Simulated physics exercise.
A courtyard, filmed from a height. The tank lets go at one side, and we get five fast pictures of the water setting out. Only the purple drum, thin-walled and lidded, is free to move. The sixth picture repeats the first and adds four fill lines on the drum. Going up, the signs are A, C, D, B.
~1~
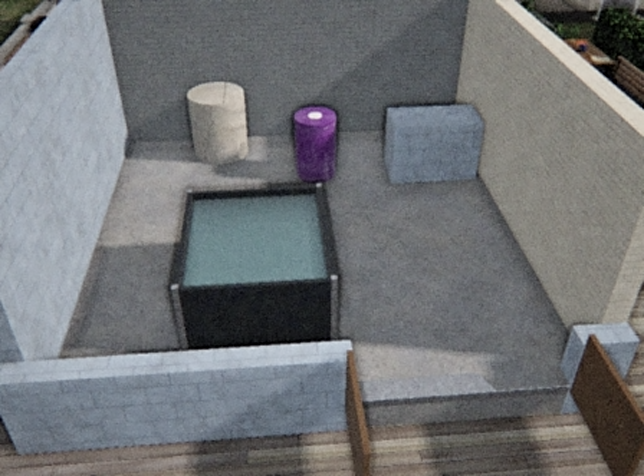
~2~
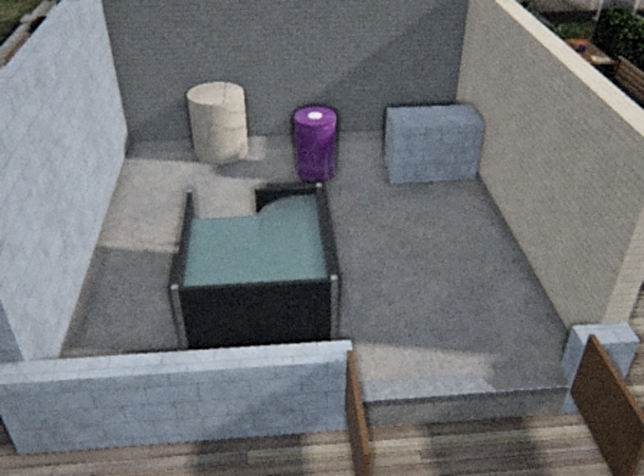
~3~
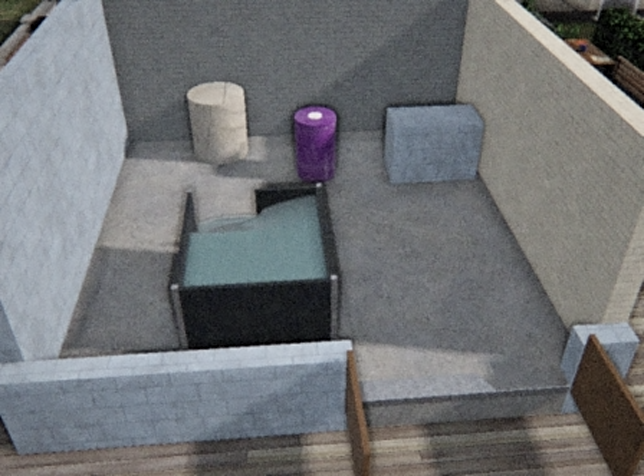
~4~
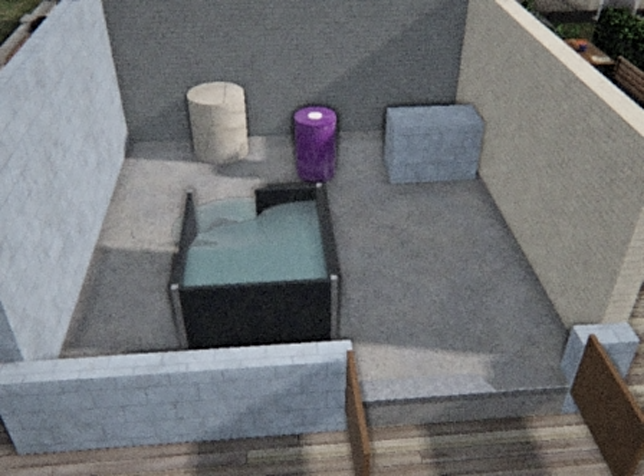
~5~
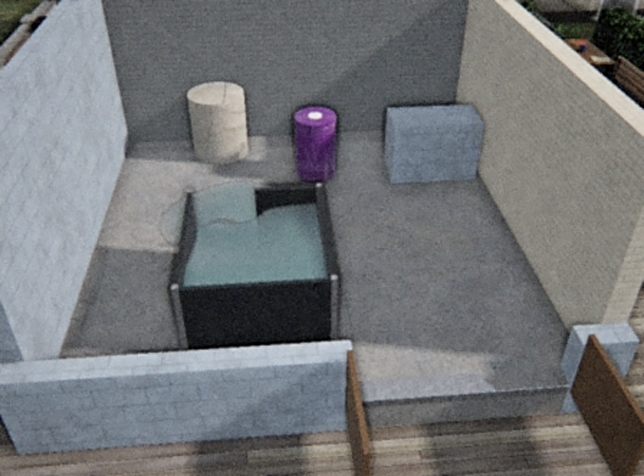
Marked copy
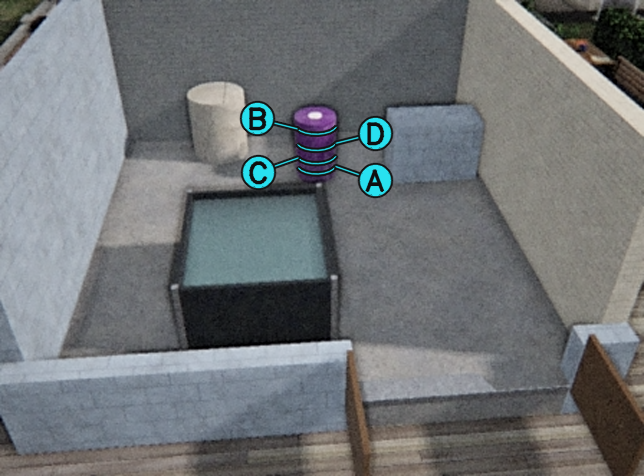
The footage shows a walled yard with a full dark-sided tank, a beige cylinder, a purple drum and a grey block; part of the tank's back side opens, and water pours out and spreads behind it while the drum stays still.
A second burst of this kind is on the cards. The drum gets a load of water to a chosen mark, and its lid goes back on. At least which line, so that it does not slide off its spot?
Take A.
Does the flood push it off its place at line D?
No.
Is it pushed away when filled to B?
No.
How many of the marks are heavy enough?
All of the four.
On the marked copy, A at (318, 173); B at (317, 134); C at (318, 163); D at (318, 150); from the bottom up A, C, D, B.
If A is chosen, it does not move.
If B is chosen, it does not move.
If C is chosen, it does not move.
If D is chosen, it does not move.
